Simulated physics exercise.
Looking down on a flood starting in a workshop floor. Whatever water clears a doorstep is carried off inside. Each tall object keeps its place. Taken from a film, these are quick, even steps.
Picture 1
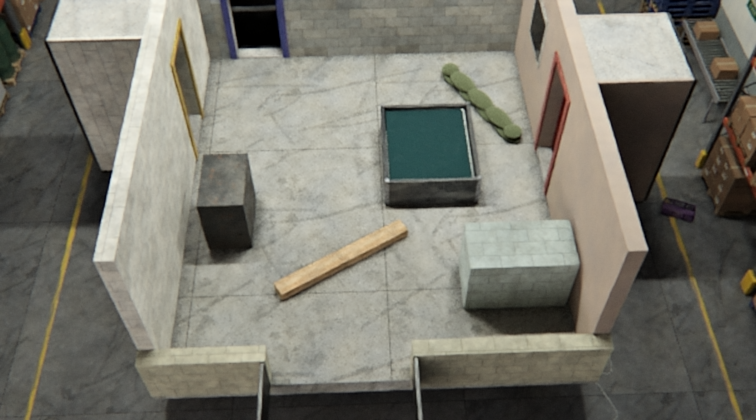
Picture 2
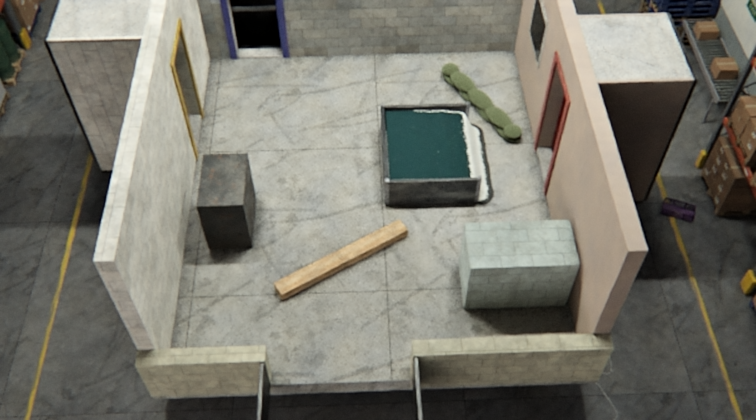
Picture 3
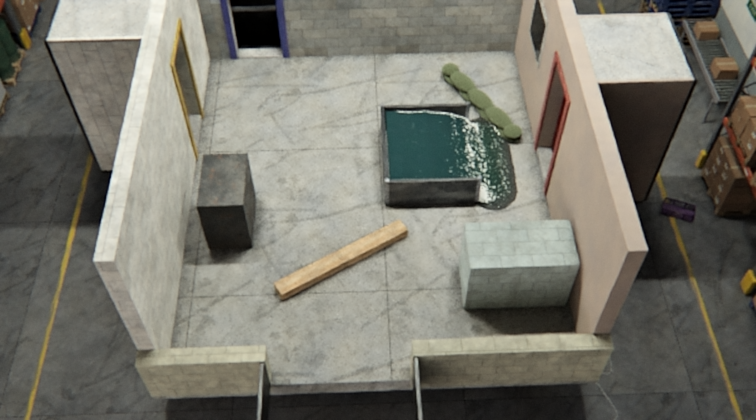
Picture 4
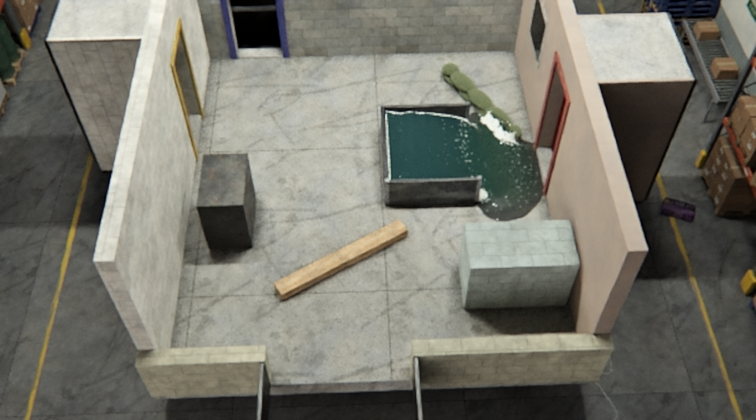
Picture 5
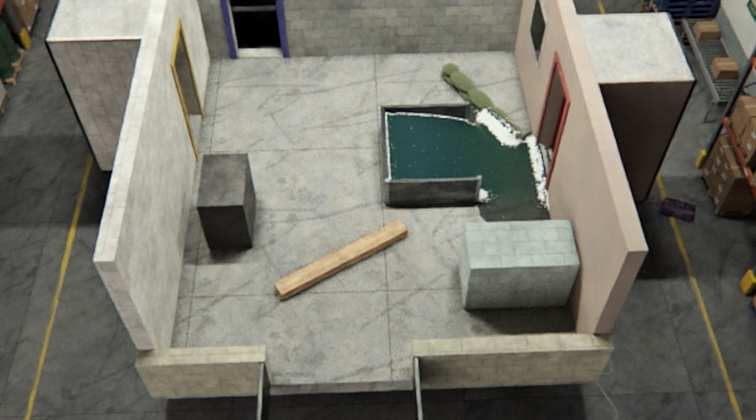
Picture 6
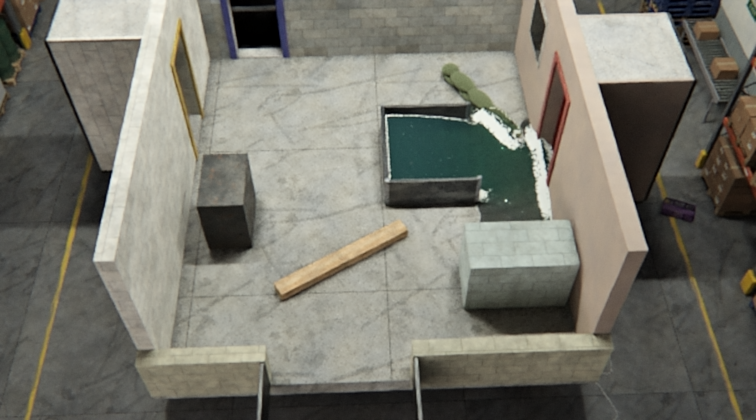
Dark green water sits still in an open tank, then breaks out through its right side and spreads across the pale workshop floor. It washes against the lumpy green barrier, foaming white, then reaches the right wall and the pale block below, while the wooden beam and dark block stay put.
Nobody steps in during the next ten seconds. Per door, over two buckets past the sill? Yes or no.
Blue door no, red door yes, yellow door no.
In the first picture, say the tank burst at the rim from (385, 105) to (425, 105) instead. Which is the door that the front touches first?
It's the blue door.
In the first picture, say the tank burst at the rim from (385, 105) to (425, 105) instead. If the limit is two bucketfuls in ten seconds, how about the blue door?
Well, blue overshoots, as far as I can tell.
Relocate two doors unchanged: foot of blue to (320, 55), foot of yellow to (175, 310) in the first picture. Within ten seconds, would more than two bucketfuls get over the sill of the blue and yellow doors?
The blue door falls short and the yellow door falls short.
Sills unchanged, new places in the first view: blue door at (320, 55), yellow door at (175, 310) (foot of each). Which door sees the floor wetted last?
The yellow one.
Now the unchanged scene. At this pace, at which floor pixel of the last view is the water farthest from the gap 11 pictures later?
My estimate: Roughly (579, 358).
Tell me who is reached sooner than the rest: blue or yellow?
Answer: The blue door.
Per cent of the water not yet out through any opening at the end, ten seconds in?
Around 72 in a hundred.
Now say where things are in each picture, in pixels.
In the first picture, the open tank at (429, 144) is whole and still.
In the second picture, the front is at a hidden place, out from the gap at (470, 155).
In the third picture, water pours out at (470, 157) and has run to (485, 122).
In the fourth picture, the front is at (521, 210), out from the gap at (470, 158).
In the fifth picture, water pours out at (470, 158) and has run to a hidden place.
In the sixth picture, water pours out at (470, 158) and has run to a hidden place.
A moment on, water covers 15 % of the floor; the blue door not reached, the red door far over two buckets in, the yellow door not reached.
Next, water covers 25 % of the floor; the blue door not reached, the red door far over two buckets in, the yellow door not reached.
Then, water covers 35 % of the floor; the blue door not reached, the red door far over two buckets in, the yellow door not reached.
Later, water covers 55 % of the floor; the blue door wet at the sill, nothing in, the red door far over two buckets in, the yellow door not reached.
In the end, water covers 75 % of the floor; the blue door wet at the sill, nothing in, the red door far over two buckets in, the yellow door wet at the sill, nothing in.
